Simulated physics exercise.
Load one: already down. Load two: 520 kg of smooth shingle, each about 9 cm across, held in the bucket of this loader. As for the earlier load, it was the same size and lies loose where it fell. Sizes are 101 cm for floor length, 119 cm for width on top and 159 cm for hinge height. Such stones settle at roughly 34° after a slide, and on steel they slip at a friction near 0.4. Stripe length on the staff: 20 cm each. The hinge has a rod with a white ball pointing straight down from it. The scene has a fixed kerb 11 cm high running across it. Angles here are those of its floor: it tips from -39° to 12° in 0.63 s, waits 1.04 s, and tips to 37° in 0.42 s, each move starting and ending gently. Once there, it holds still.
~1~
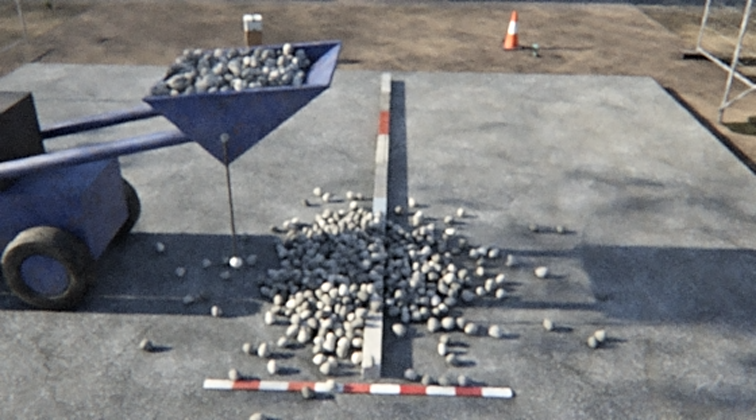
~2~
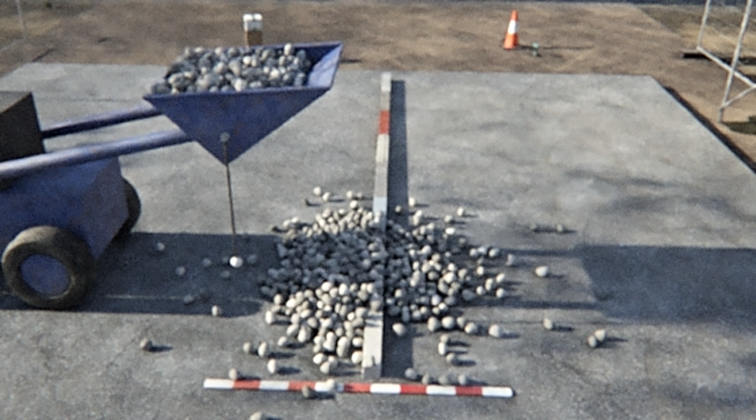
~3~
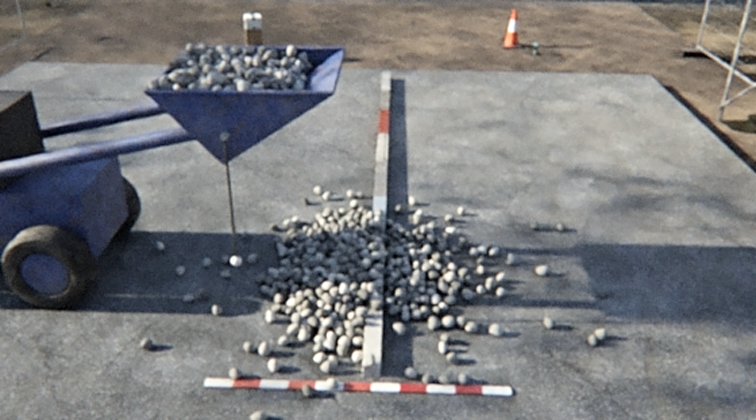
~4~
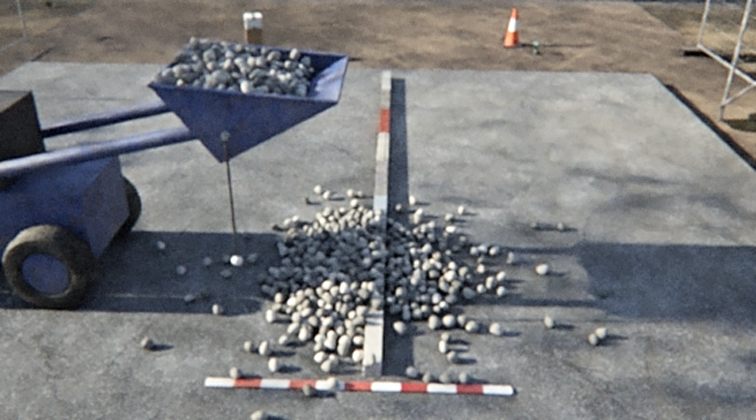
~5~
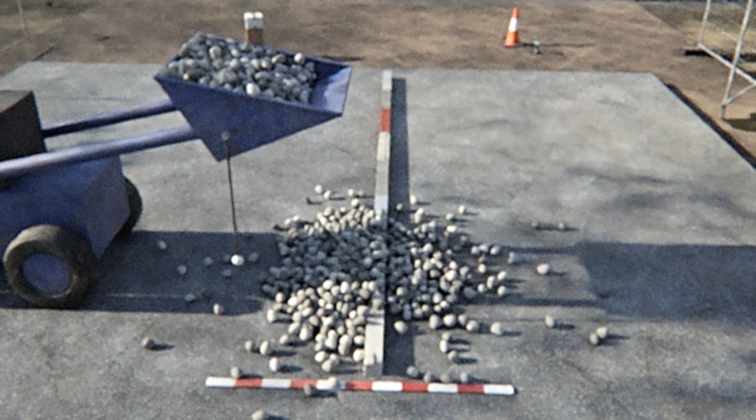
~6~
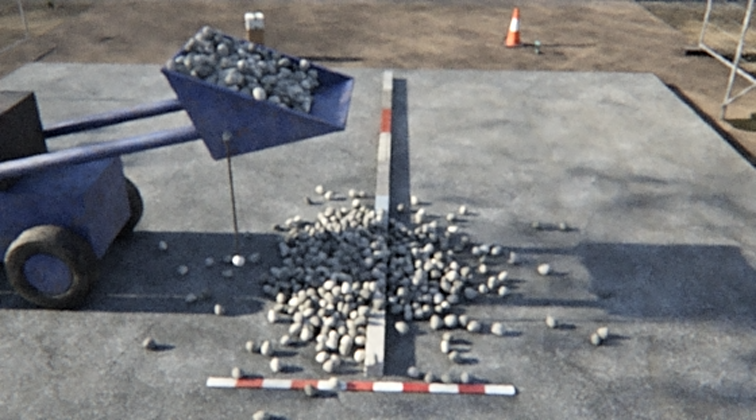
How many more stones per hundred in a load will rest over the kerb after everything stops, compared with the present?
I would say 70 per hundred.
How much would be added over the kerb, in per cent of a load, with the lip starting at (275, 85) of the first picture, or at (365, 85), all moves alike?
Roughly 25 and 95 percent, in that order.
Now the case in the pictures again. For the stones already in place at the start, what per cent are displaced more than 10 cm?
Some 15 percent, give or take.
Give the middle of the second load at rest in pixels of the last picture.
Their centre ends up near (405, 259).
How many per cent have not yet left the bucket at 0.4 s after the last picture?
Close to 100 per cent of the load.
Then, 0.2 s after the last picture the floor is at 4°; in per cent of one load, 100 in the bucket, 75 on this side of the kerb, 26 over the kerb; the foremost stones are at (563, 279).
Then, 0.4 s after the last picture the floor is at 12°; in per cent of one load, 100 in the bucket, 75 on this side of the kerb, 26 over the kerb; the foremost stones are at (563, 279).
Then, 2.2 s after the last picture the floor is at 37°; in per cent of one load, 6 in the bucket, 118 on this side of the kerb, 77 over the kerb; the foremost stones are at (600, 297).
Then, 5.0 s after the last picture the floor is at 37°; in per cent of one load, 0 in the bucket, 105 on this side of the kerb, 96 over the kerb; the foremost stones are at (606, 299). Net gain over the kerb, 70.
